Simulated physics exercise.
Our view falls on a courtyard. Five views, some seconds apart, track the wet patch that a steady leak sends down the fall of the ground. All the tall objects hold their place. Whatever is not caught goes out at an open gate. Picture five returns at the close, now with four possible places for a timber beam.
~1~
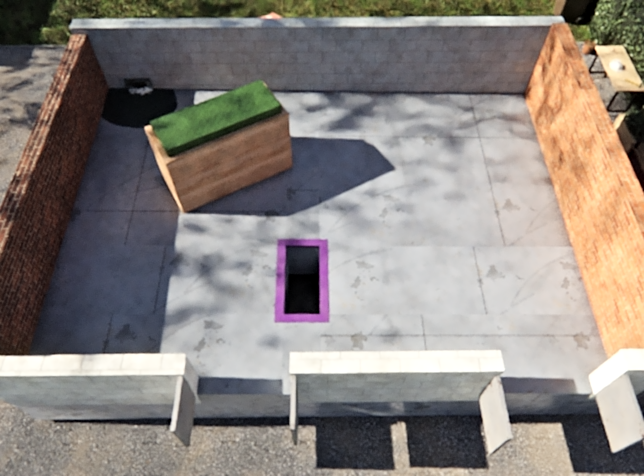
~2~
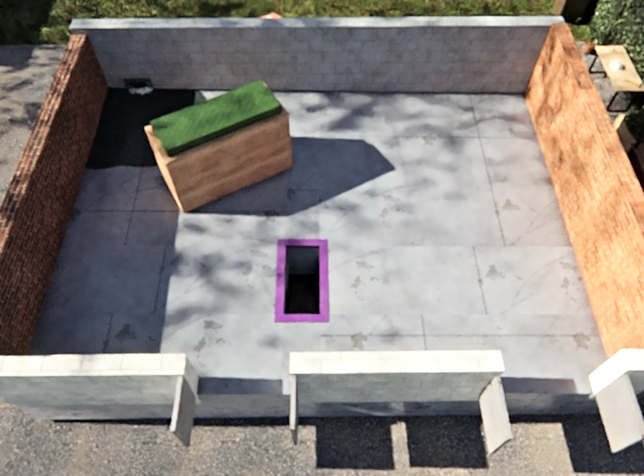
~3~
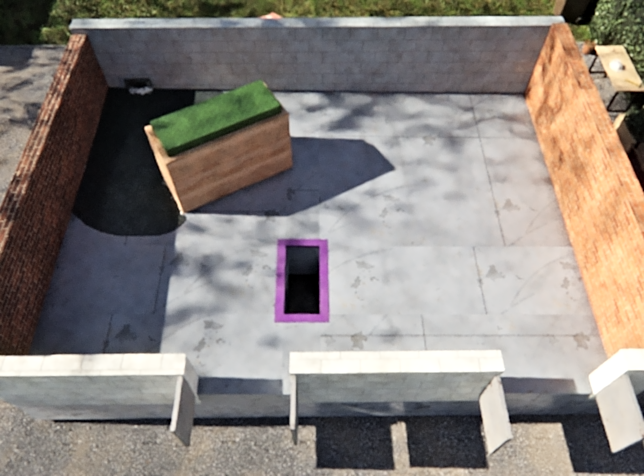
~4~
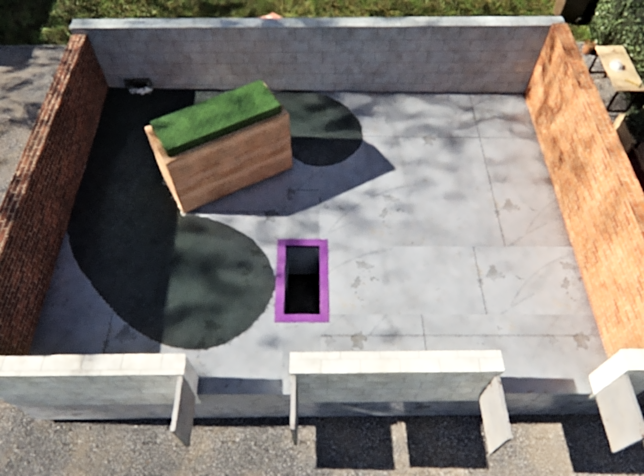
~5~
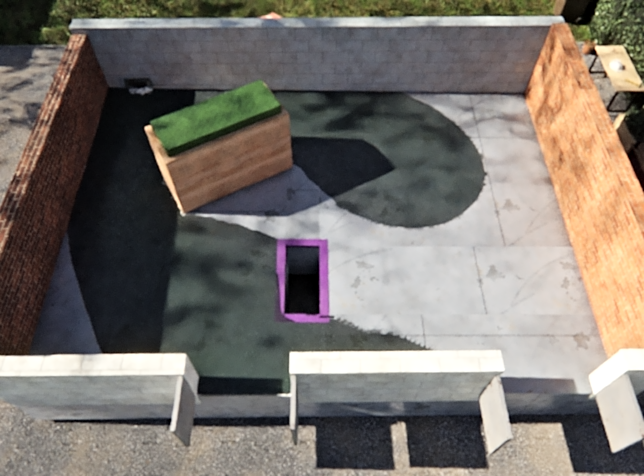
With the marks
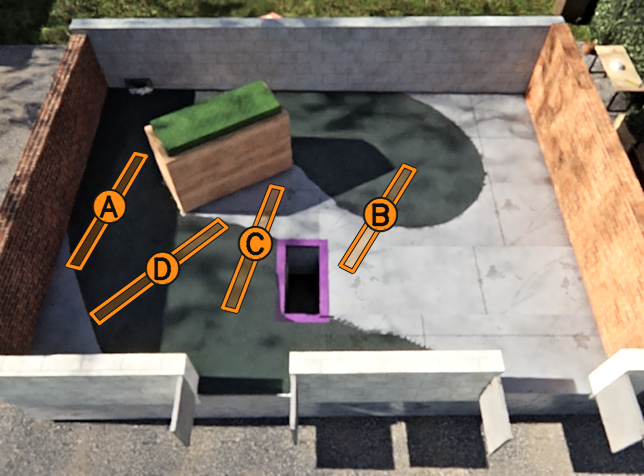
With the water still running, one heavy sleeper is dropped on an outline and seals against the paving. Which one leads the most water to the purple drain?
Use position B.
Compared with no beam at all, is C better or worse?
Worse.
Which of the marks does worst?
Here it is position C.
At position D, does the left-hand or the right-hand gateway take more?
More leaves on the right.
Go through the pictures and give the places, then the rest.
In the first picture, outfall at (139, 84); purple drain at (302, 279); open gate at (536, 376); open gate at (246, 376); front seen at (105, 116), 3 % of the ground wet; purple drain still dry.
In the second picture, front seen at (110, 161), 8 % of the ground wet; purple drain still dry.
In the third picture, front seen at (120, 232), 16 % of the ground wet; purple drain still dry.
In the fourth picture, front seen at (247, 322), 31 % of the ground wet; purple drain still dry.
In the fifth picture, front seen at (476, 176), 53 % of the ground wet; purple drain taking water.
On the marked copy, A from (73, 266) to (140, 154); B from (346, 268) to (409, 167); C from (229, 309) to (276, 187); D from (95, 318) to (222, 223).
With A, about 5 % of the stream goes into the purple drain, about 94 % out by the gates.
With B, about 19 % of the stream goes into the purple drain, about 81 % out by the gates.
With C, next to none of the stream goes into the purple drain, about 100 % out by the gates.
With D, about 10 % of the stream goes into the purple drain, about 90 % out by the gates.
